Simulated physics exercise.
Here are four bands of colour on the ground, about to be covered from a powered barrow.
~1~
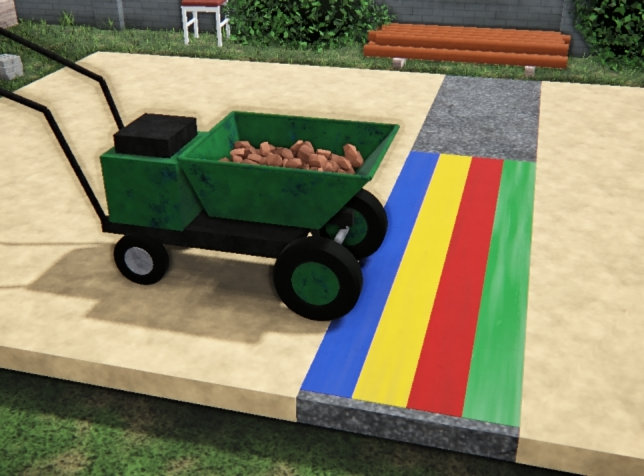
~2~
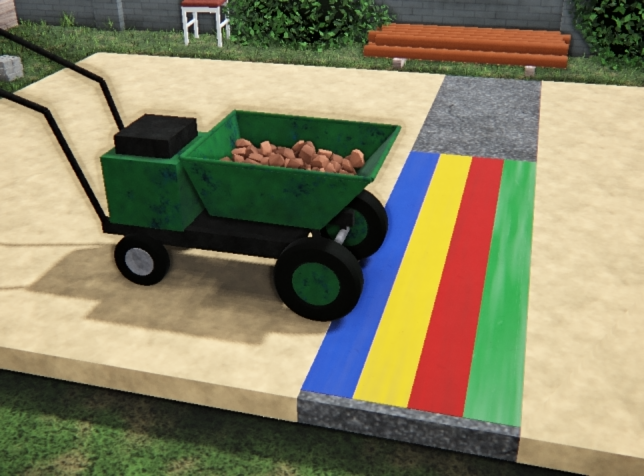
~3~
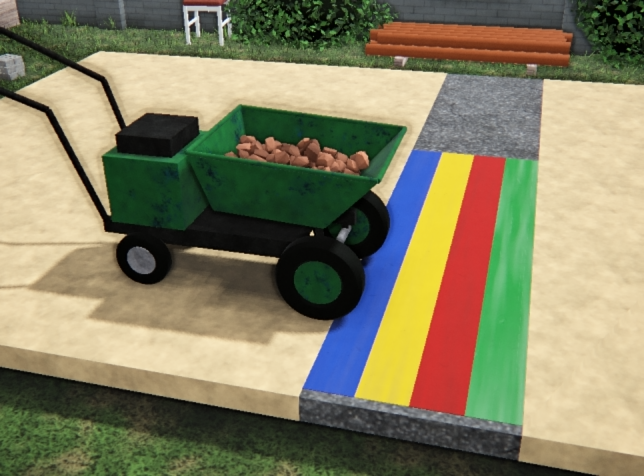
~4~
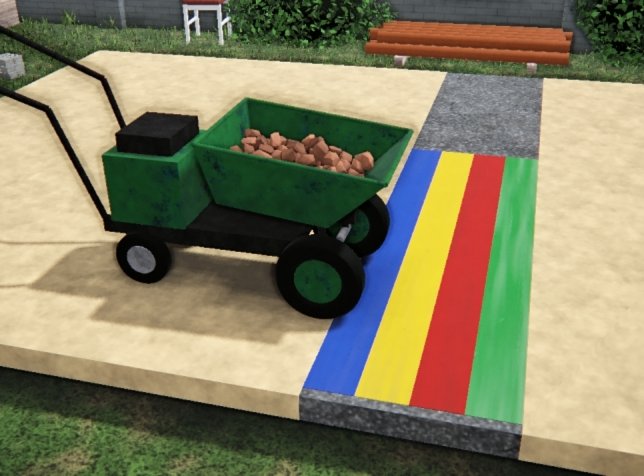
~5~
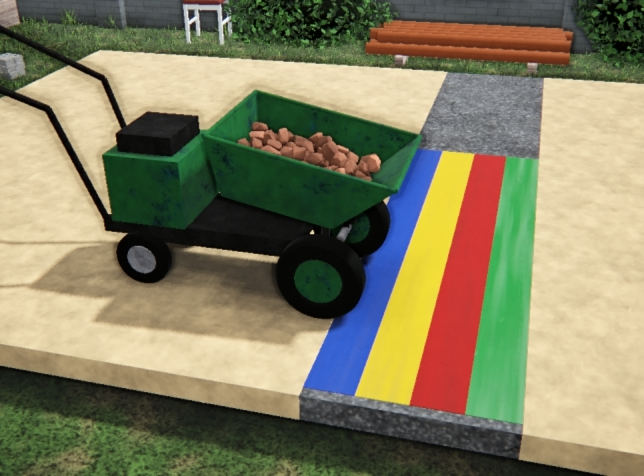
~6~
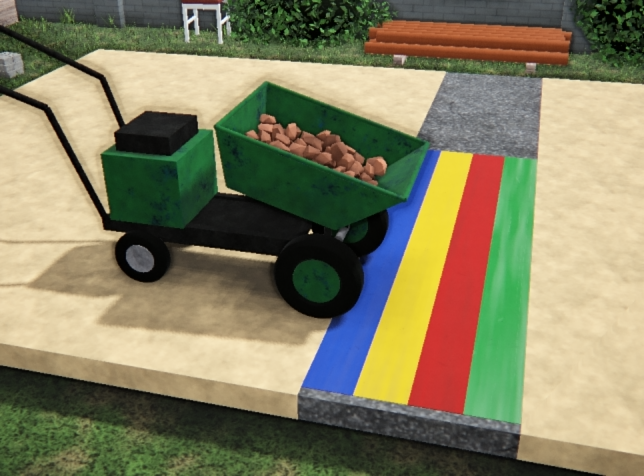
Green powered barrow standing beside blue, yellow, red and green stripes, its rubble-filled skip starting level, then gradually tilting forward to the right.
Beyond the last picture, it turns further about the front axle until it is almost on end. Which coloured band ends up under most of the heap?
The green one.
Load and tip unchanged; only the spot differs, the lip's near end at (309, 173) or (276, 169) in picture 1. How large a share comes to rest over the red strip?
30 and 20 percent, in that order.
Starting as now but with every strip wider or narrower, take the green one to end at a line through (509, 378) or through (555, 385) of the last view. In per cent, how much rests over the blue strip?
I'd put it at some 0 % for the first and some 0 % for the second.
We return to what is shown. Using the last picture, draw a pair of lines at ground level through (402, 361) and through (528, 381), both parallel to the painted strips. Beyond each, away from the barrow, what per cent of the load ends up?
In order: 70 per cent, then 10 per cent.
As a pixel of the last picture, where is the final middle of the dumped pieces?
The centre comes to rest near (496, 295).
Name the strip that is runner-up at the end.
It's that red strip next.
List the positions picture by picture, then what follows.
The first frame shows lip of the skip at (369, 179), level; top of the load at (268, 166), lumps of rubble; blue strip at (343, 350); yellow strip at (393, 358); red strip at (444, 366); green strip at (496, 374).
The second frame shows lip of the skip at (371, 180), level; top of the load at (269, 166).
The third frame shows lip of the skip at (378, 181), tipped barely; top of the load at (277, 157).
The fourth frame shows lip of the skip at (385, 185), tipped a little; top of the load at (283, 154).
The fifth frame shows lip of the skip at (395, 191), tipped a little; top of the load at (274, 148).
The sixth frame shows lip of the skip at (404, 200), tipped clearly; top of the load at (273, 156); blue strip at (345, 347); yellow strip at (394, 355); red strip at (445, 363); green strip at (497, 371).
Soon, skip tipped steeply; all in the skip.
A while on, skip tipped right over; most in the skip; a small part over the red strip; a small part over the green strip; a stray few off the paint.
Towards the end, skip tipped right over; about a third in the skip; about a quarter over the red strip; about a third over the green strip; a small part off the paint.
Finally, skip tipped right over; about a third in the skip; none over the blue strip; none over the yellow strip; about a quarter over the red strip; about a third over the green strip; a small part off the paint.
